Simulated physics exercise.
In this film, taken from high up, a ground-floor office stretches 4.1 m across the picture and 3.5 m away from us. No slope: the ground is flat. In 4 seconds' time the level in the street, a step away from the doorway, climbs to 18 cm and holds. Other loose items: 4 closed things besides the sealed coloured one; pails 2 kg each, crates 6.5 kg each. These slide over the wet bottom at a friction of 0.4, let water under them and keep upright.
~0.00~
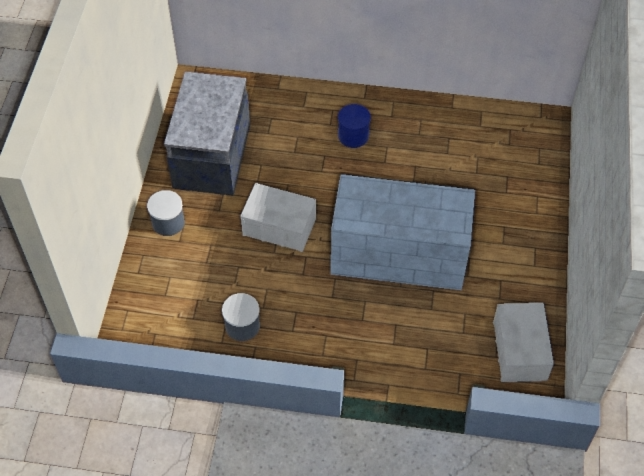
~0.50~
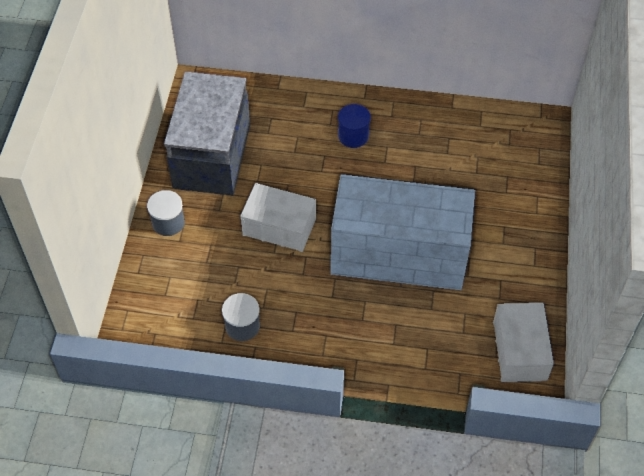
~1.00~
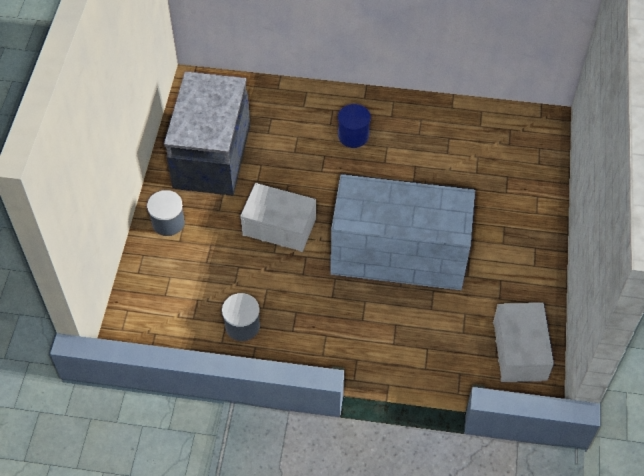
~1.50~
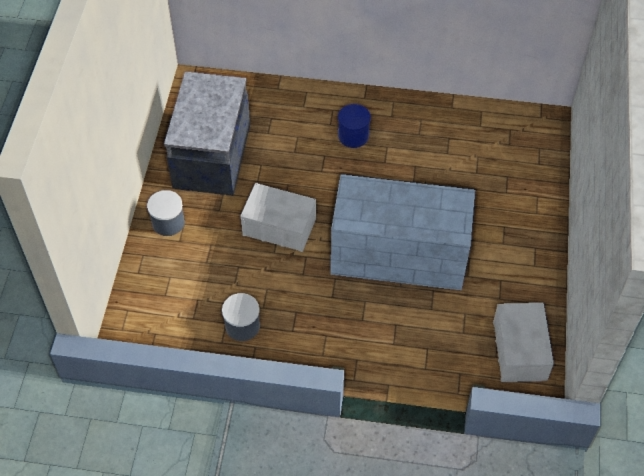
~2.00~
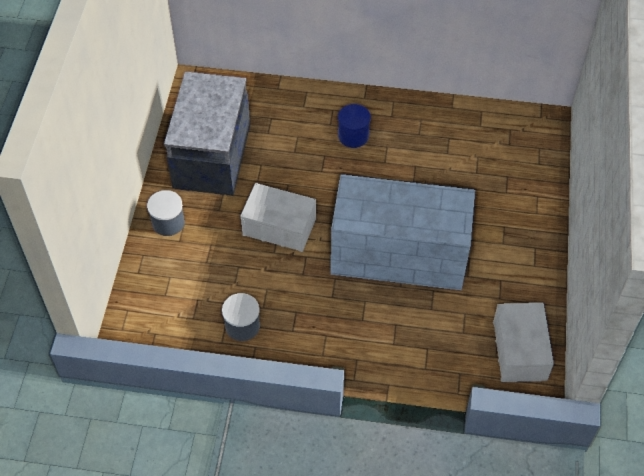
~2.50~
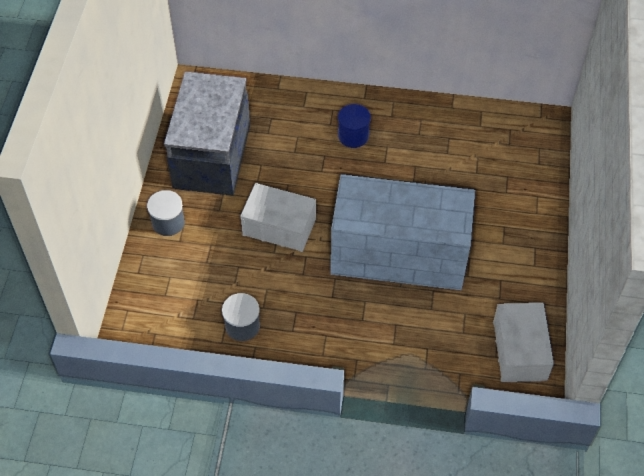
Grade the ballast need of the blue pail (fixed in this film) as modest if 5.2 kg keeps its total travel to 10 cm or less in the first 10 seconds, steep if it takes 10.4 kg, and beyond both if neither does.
Modest.
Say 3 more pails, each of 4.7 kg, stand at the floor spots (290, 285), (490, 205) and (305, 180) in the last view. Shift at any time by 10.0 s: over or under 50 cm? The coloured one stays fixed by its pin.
Above the mark, below the mark, below the mark.
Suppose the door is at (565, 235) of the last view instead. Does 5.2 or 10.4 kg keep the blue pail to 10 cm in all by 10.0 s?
In that case only the higher weight holds it.
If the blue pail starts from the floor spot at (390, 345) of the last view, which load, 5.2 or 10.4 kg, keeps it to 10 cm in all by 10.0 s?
No load works.
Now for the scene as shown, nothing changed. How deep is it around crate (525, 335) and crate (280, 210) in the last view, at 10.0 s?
Close to 8 and 3 centimetres.
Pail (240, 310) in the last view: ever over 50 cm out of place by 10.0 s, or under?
Beyond the mark.
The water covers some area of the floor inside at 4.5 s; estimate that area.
About 3.5 m2.
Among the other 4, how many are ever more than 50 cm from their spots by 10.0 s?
I count 2 of them.
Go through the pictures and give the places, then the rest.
In the first picture, the blue pail at (354, 117), on the bottom; water covers 0.0 m2; 0 of 5 have shifted.
In the second picture, the blue pail at (354, 117), on the bottom; water covers 0.0 m2; 0 of 5 have shifted.
In the third picture, the blue pail at (354, 117) rests on the ground; 0.0 m2 under water; 0 of 5 have shifted.
In the fourth picture, the blue pail at (354, 117), on the bottom; 0.0 m2 under water; 0 of 5 have shifted.
In the fifth picture, the blue pail at (354, 117), on the bottom; water covers 0.0 m2; 0 of 5 have shifted.
In the sixth picture, the blue pail at (354, 117), on the bottom; 0.3 m2 under water; 0 of 5 have shifted.
After 3.5 s the blue pail would be 0 cm from its start with 5.2 kg and 0 cm from its start with 10.4 kg; 0 cm of water round it then.
After 4.5 s the blue pail would be 0 cm from its start with 5.2 kg and 0 cm from its start with 10.4 kg; 0 cm of water round it then.
After 7.0 s the blue pail would be 0 cm from its start with 5.2 kg and 0 cm from its start with 10.4 kg; 0 cm of water round it then.
After 10.0 s the blue pail would be 0 cm from its start with 5.2 kg and 0 cm from its start with 10.4 kg; 3 cm of water round it then.
